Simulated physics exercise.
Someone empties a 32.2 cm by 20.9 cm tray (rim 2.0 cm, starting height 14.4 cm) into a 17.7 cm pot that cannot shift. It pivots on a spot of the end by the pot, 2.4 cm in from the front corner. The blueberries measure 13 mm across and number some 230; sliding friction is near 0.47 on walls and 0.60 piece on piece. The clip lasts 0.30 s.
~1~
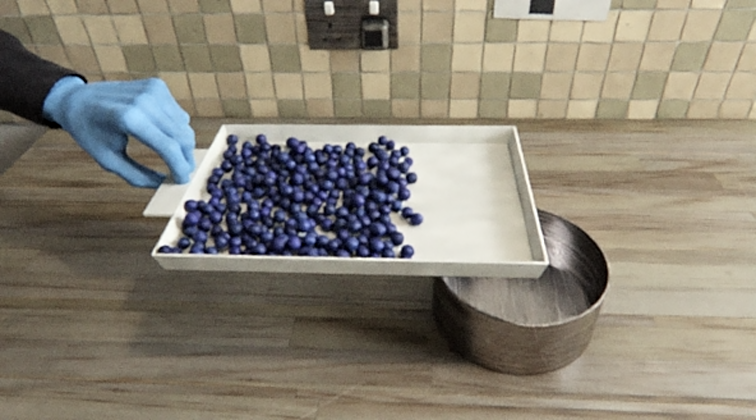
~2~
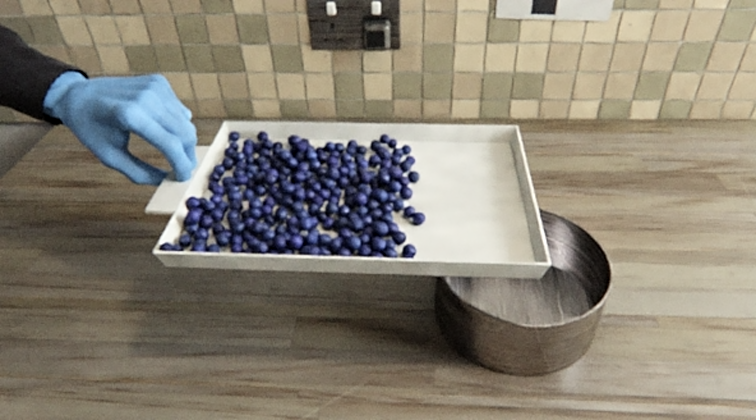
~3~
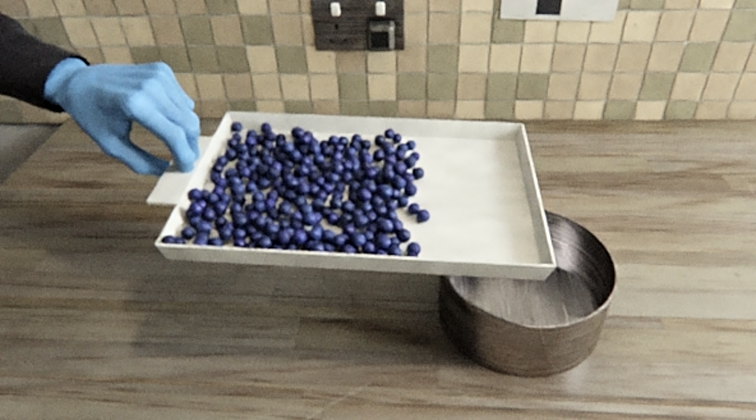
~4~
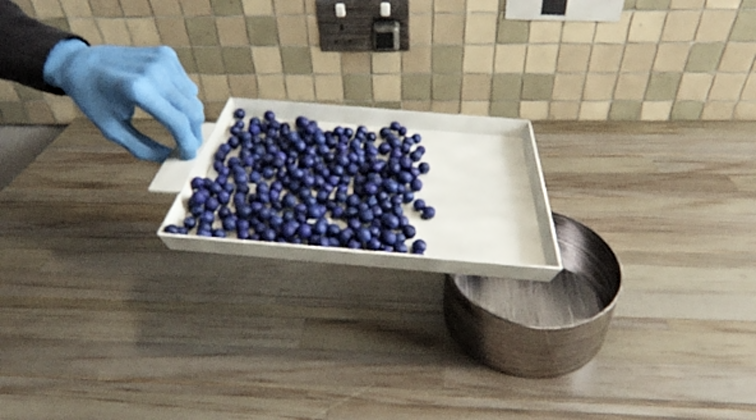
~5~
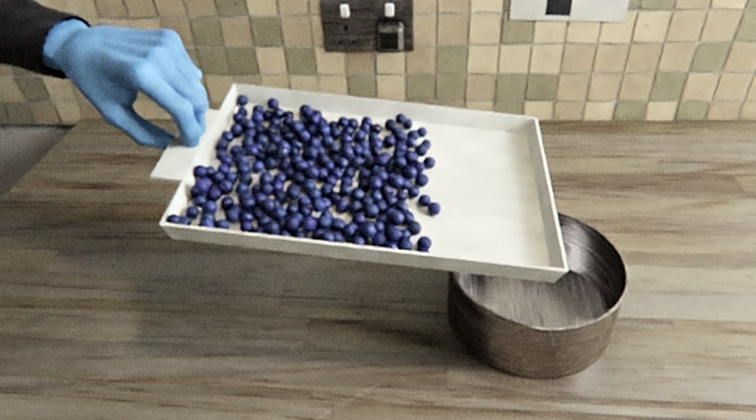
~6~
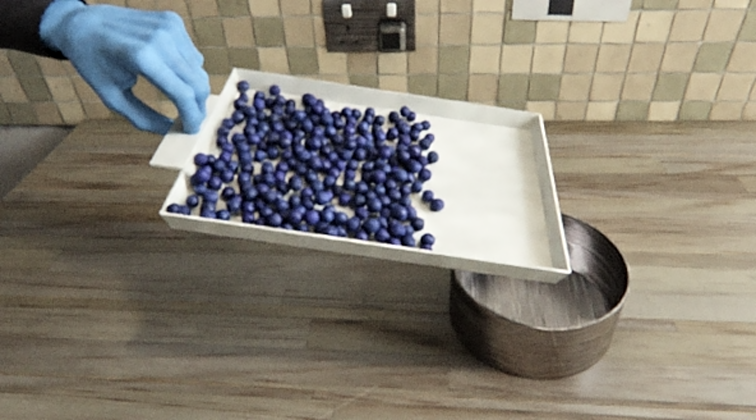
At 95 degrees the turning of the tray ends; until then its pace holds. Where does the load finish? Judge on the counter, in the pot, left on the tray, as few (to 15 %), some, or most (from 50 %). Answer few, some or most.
Counter: Most, pot: Few, tray: Few.
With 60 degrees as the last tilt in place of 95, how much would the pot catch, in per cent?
It would be near 0 per cent.
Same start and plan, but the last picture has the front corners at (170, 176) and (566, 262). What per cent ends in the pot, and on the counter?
Pot 70, counter 30.
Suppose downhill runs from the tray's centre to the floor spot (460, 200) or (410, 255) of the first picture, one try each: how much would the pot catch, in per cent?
Some 70 and 0 per cent.
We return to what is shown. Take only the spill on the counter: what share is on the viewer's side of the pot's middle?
About 100 per cent.
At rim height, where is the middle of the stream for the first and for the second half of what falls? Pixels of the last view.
At about (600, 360), then at (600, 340).
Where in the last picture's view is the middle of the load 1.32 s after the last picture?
Near (547, 185).
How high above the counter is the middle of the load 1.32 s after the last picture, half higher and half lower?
Roughly 24 cm.
Then, 0.79 s after the last picture, tilt 51 degrees; the tray holds 100 %, the pot 0 %.
Then, 1.32 s after the last picture, tilt 77 degrees; the tray holds 90 %, the pot 0 %.
Then, 1.91 s after the last picture, tilt 95 degrees; the tray holds 5 %, the pot 5 %.
In the end, counter 95 %, pot 5 %, tray 0 %.
